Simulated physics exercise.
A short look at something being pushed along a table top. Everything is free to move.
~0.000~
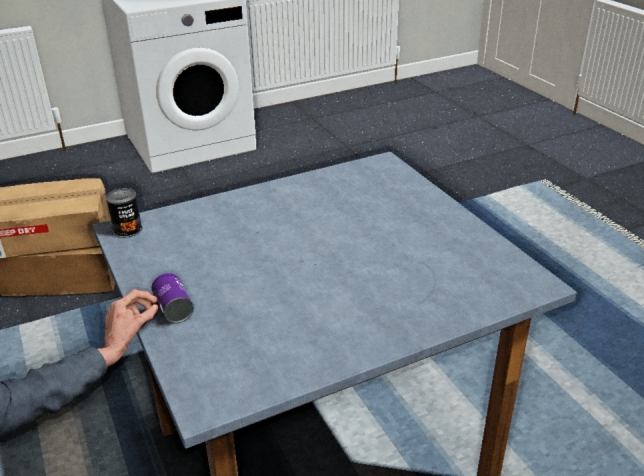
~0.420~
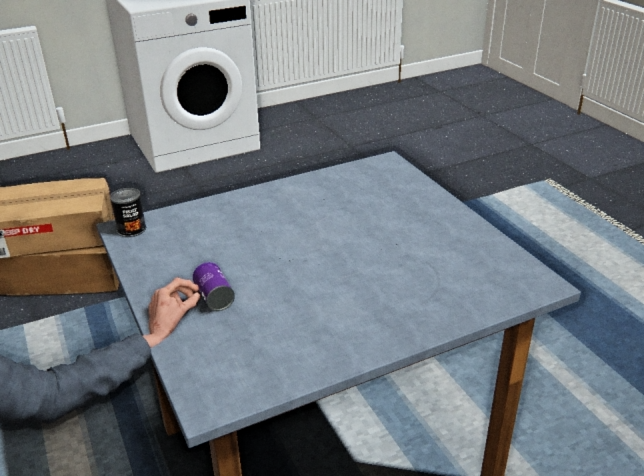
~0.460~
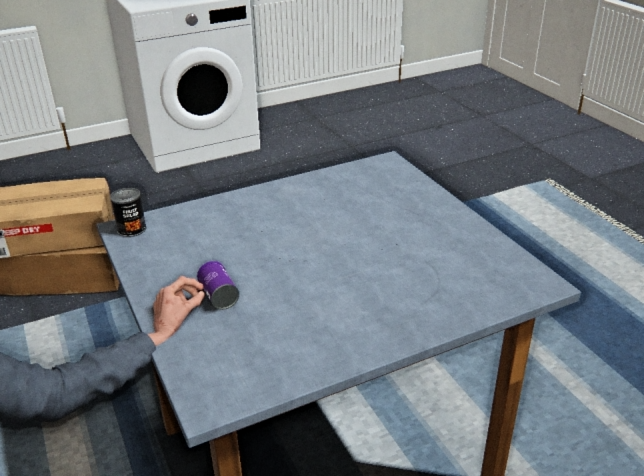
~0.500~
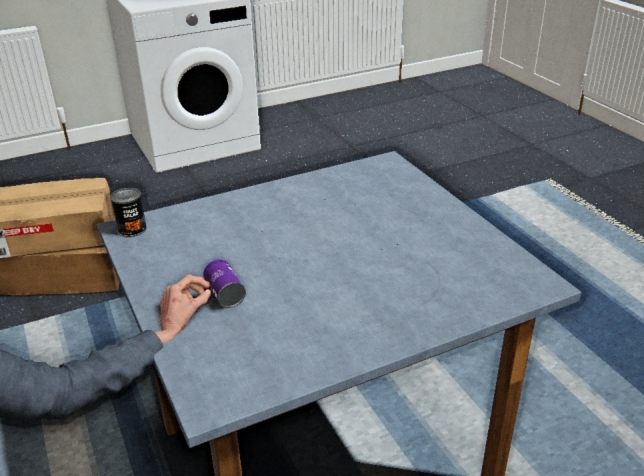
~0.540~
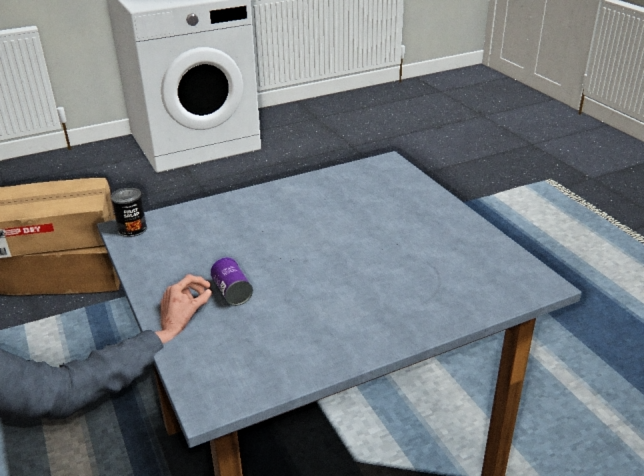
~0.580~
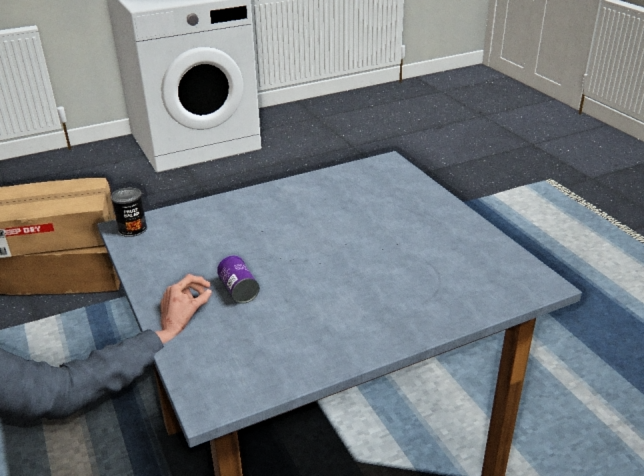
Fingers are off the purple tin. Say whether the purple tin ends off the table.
The purple tin remains on top.
After 0.68 s, purple tin rolled about its own width near (254, 275).
After 0.88 s, purple tin rolled well along near (279, 267).
After 1.08 s, purple tin rolled well along near (299, 261).
After 1.38 s, purple tin rolled well along near (319, 255).
At rest (2.1 s), moved from the start, purple tin. Seen from the same camera at the end, purple tin near (328, 253).
